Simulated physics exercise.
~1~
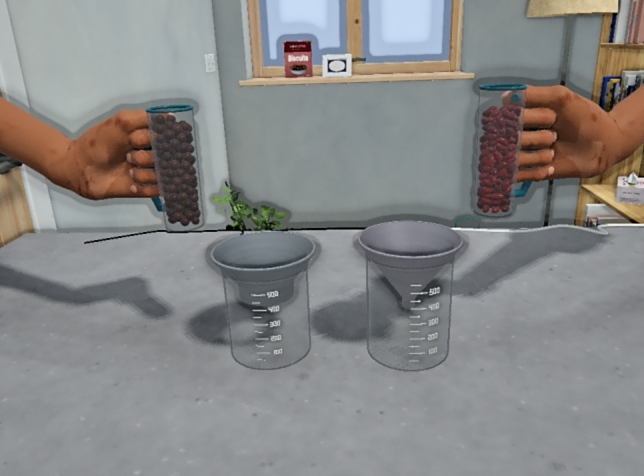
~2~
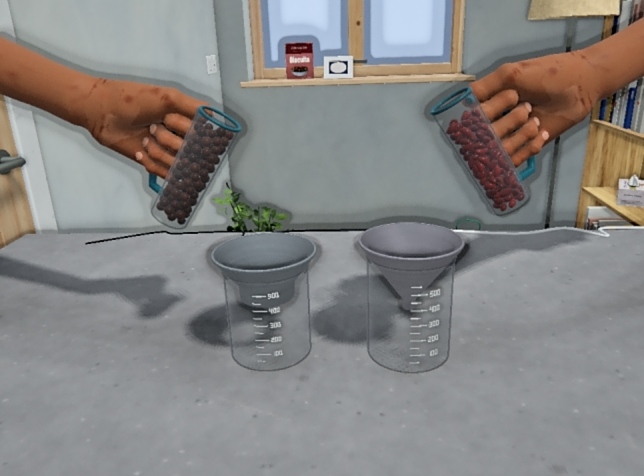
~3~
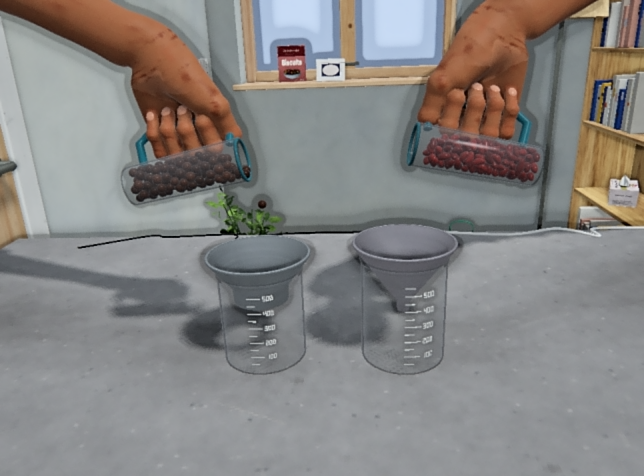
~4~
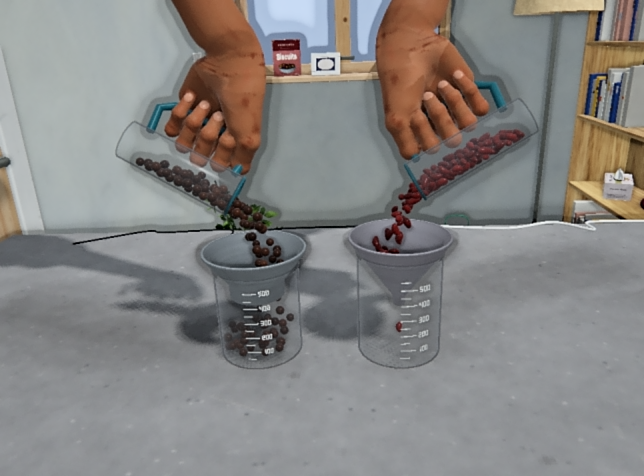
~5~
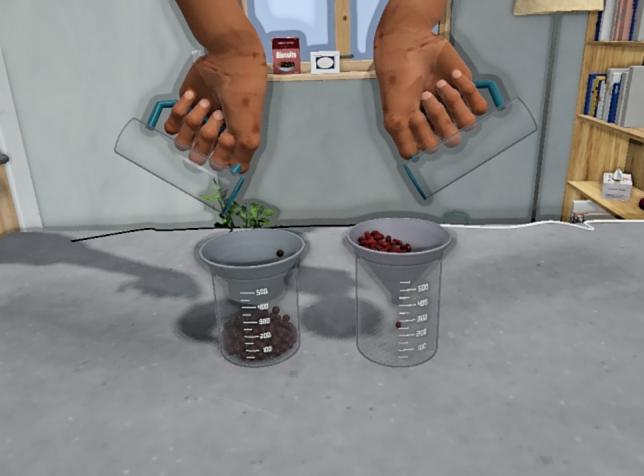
The footage shows two hands tipping clear cups of small round pieces over funnels set in jars; the dark brown pieces on the left run through into their jar, while nearly all the red ones on the right stay stuck in their funnel, leaving both cups empty.
